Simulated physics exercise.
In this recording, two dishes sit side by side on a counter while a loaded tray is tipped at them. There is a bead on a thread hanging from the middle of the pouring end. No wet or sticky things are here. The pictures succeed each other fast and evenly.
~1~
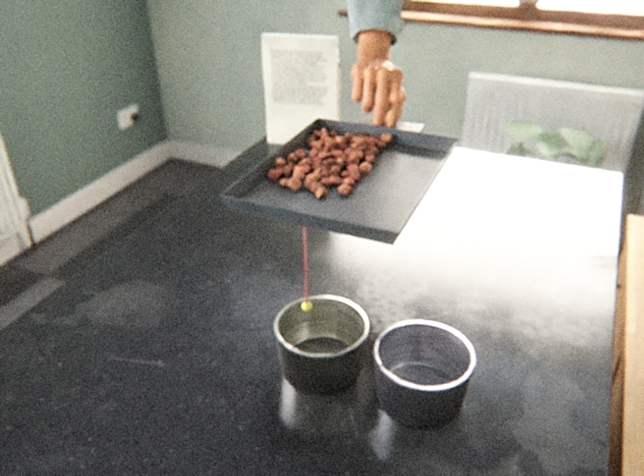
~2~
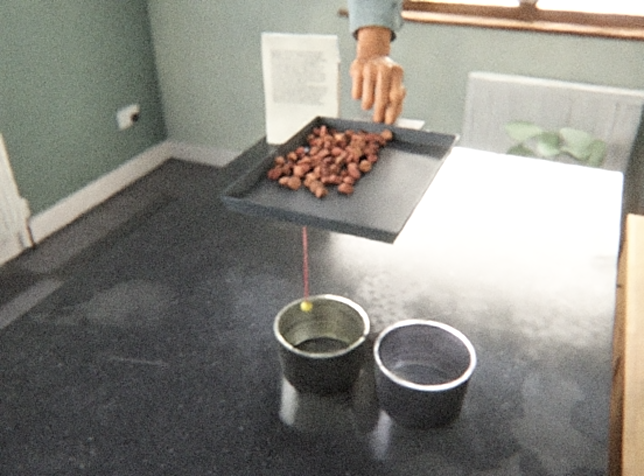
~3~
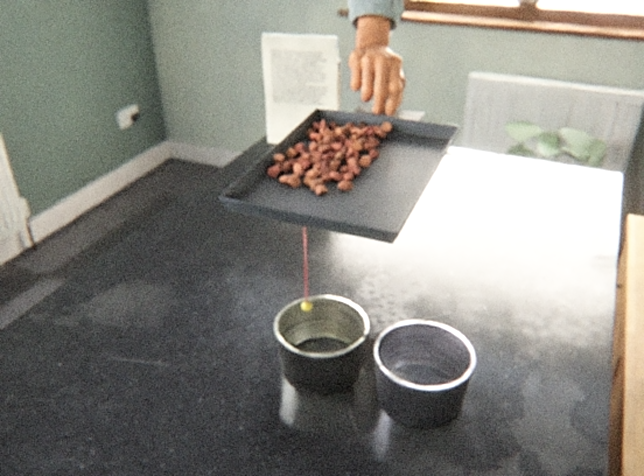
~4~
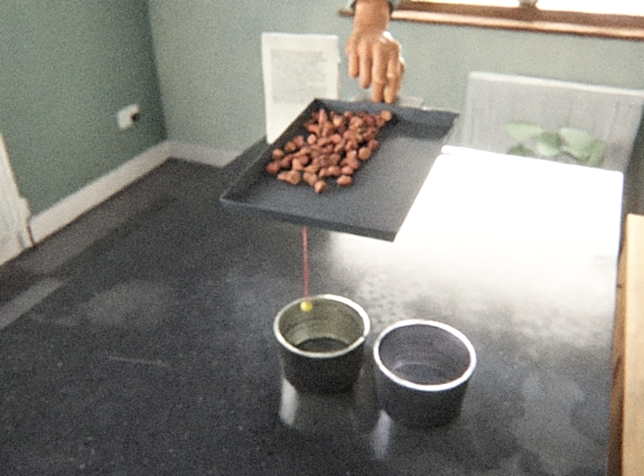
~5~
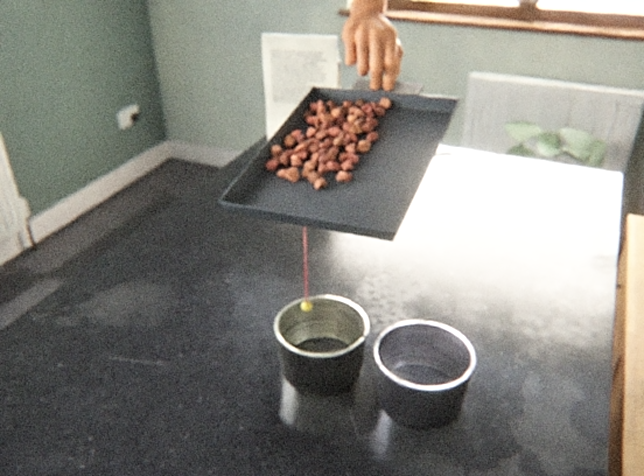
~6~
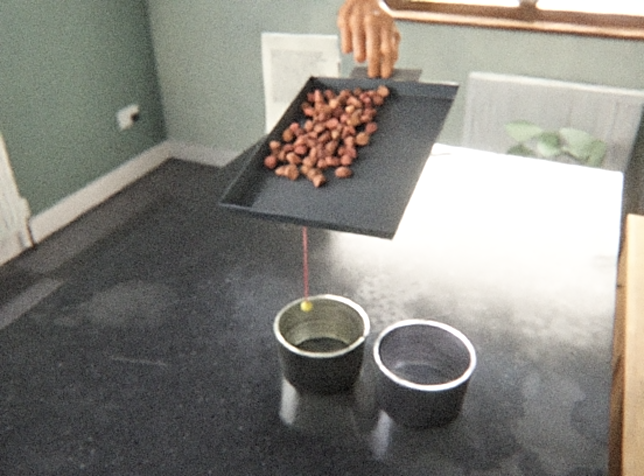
A hand gradually raises the far end of a dark tray holding reddish-brown chunks.
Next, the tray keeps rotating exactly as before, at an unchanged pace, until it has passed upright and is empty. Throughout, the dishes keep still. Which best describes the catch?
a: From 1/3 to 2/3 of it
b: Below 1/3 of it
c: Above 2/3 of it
The answer is b.
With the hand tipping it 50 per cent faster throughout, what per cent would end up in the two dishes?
Close to 0 per cent.
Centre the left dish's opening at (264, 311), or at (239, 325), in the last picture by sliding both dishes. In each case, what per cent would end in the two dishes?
Close to 50 in a hundred, then close to 80 in a hundred.
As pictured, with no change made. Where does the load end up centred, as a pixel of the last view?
Around (229, 373).
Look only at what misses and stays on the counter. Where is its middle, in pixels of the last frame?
It's centred at about (218, 374).
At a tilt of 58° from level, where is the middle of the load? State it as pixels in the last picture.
(261, 200).
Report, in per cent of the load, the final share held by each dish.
I'd say the left dish holds some 10 % and the right dish some 0 %.
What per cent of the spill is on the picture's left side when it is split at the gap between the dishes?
100 %, roughly.
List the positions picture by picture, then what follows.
In the first picture, corners of the pouring end at (227, 194) and (394, 229), level; middle of the load at (338, 155), bits of crushed brick; left dish at (302, 370); right dish at (408, 403); bead on its thread at (307, 306).
In the second picture, corners of the pouring end at (227, 194) and (394, 229), level; middle of the load at (338, 153).
In the third picture, corners of the pouring end at (226, 196) and (393, 229), tipped barely, lowest at the left corner; middle of the load at (337, 148).
In the fourth picture, corners of the pouring end at (226, 197) and (392, 228), tipped a little, lowest at the left corner; middle of the load at (337, 140).
In the fifth picture, corners of the pouring end at (225, 199) and (392, 227), tipped a little, lowest at the left corner; middle of the load at (335, 133).
In the sixth picture, corners of the pouring end at (225, 201) and (391, 227), tipped clearly, lowest at the left corner; middle of the load at (334, 125); left dish at (302, 370); right dish at (408, 403).
Soon, tray tipped steeply; most on the tray; a small part in the air.
A while on, tray tipped right over; about a quarter on the tray; a small part in the left dish; about half outside both; a small part in the air.
Towards the end, tray tipped past a quarter turn; a small part in the left dish; nearly all outside both.
Finally, tray tipped past a quarter turn; none in the right dish; a small part in the left dish; nearly all outside both.
